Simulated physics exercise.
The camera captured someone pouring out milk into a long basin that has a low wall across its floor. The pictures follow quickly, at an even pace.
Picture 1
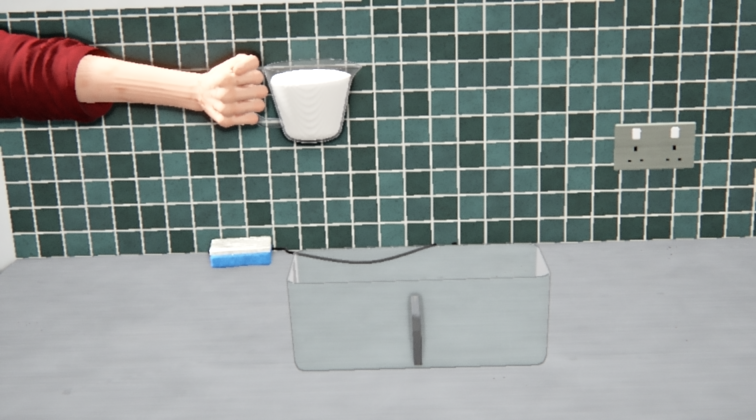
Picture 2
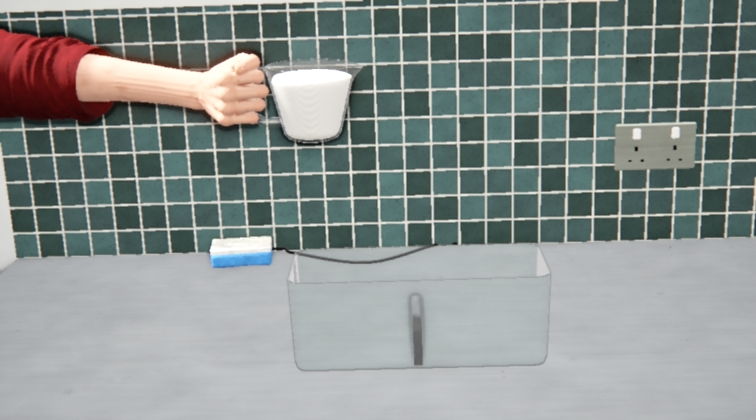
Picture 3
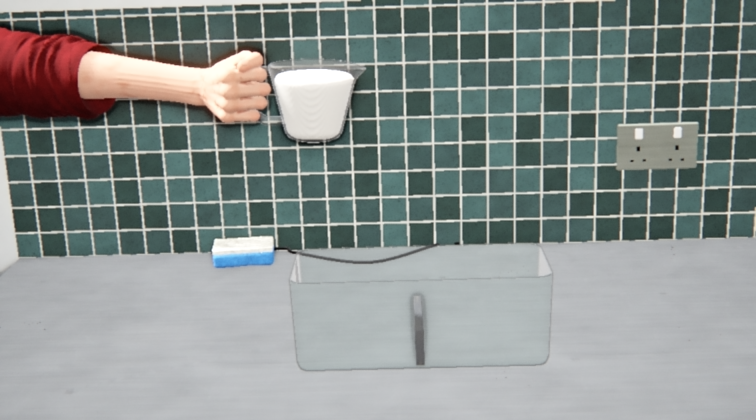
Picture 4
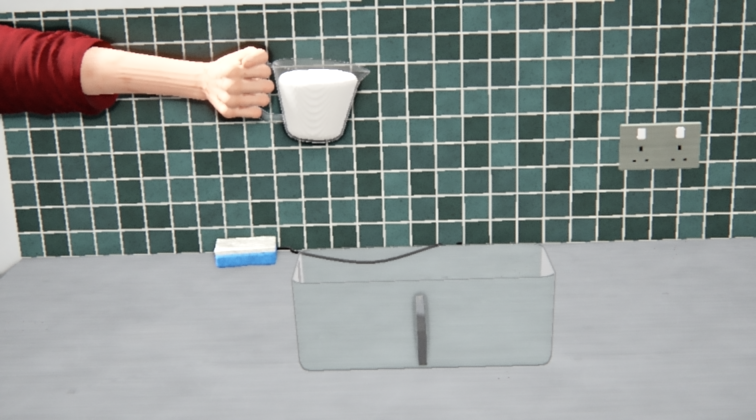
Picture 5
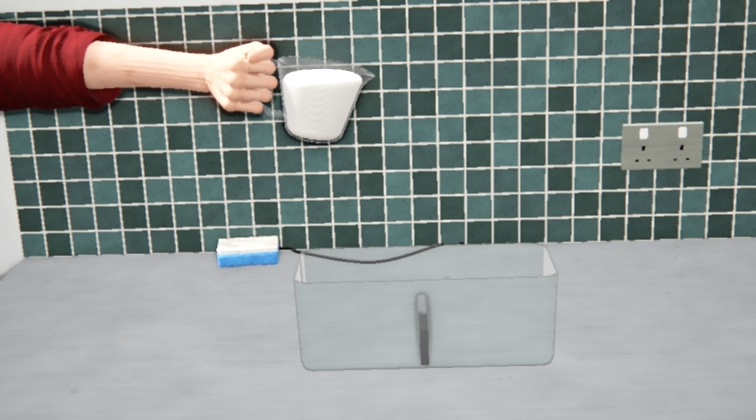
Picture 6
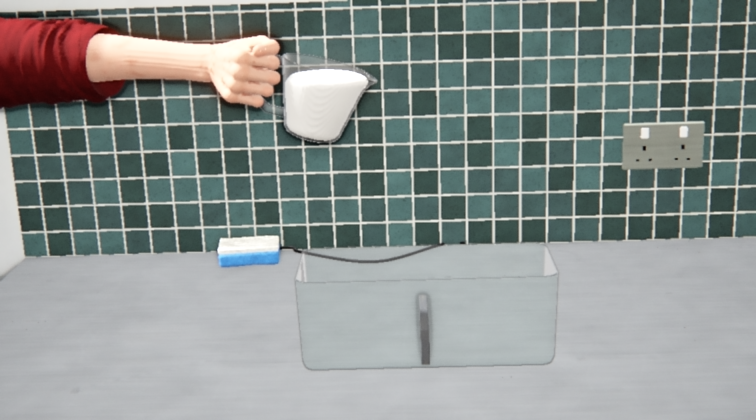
To begin with, a hand in a red sleeve holds a clear jug of white milk upright against green tiles, above a long see-through basin on a grey counter. The jug then tilts gradually to the right, slowly at first and then more noticeably, the milk shifting toward its spout.
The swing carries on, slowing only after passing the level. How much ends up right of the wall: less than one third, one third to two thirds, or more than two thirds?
The part right of the wall will probably go higher than two thirds.
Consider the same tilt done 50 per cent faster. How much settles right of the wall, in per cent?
Roughly 70 percent.
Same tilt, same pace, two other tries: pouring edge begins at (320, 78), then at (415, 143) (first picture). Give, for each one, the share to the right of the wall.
In order: Close to 5 and 100 percent.
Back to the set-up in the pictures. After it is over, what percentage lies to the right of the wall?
80 % or thereabouts.
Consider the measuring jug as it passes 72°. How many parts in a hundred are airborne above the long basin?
It's about 35 per cent.
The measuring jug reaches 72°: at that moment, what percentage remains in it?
Some 55 in a hundred has yet to spill out.
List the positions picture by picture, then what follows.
The first picture shows tilt 0°; pouring edge (362, 66); surface from (271, 77) to (351, 75); the long basin's rim runs from (291, 267) to (544, 260); the wall's top is at (416, 314).
The second picture shows tilt 1°; pouring edge (363, 66); surface from (272, 77) to (351, 75).
The third picture shows tilt 3°; pouring edge (366, 68); surface from (275, 77) to (354, 76).
The fourth picture shows tilt 6°; pouring edge (370, 71); surface from (279, 76) to (358, 76).
The fifth picture shows tilt 10°; pouring edge (374, 75); surface from (283, 76) to (363, 77).
The sixth picture shows tilt 16°; pouring edge (377, 80); surface from (286, 78) to (370, 78).
A moment on, the measuring jug is tipped part way and 57 per cent is still to pour, 0 is left of the wall and 6 right of it.
Next, the measuring jug is tipped right over and 8 per cent is still to pour, 4 is left of the wall and 62 right of it.
Then the measuring jug is tipped right over and 0 per cent is still to pour, 19 is left of the wall and 78 right of it.
Later the measuring jug is tipped right over and 0 per cent is still to pour, 20 is left of the wall and 78 right of it.
In the end 20 per cent lies left of the wall, 78 right of it and 2 outside.
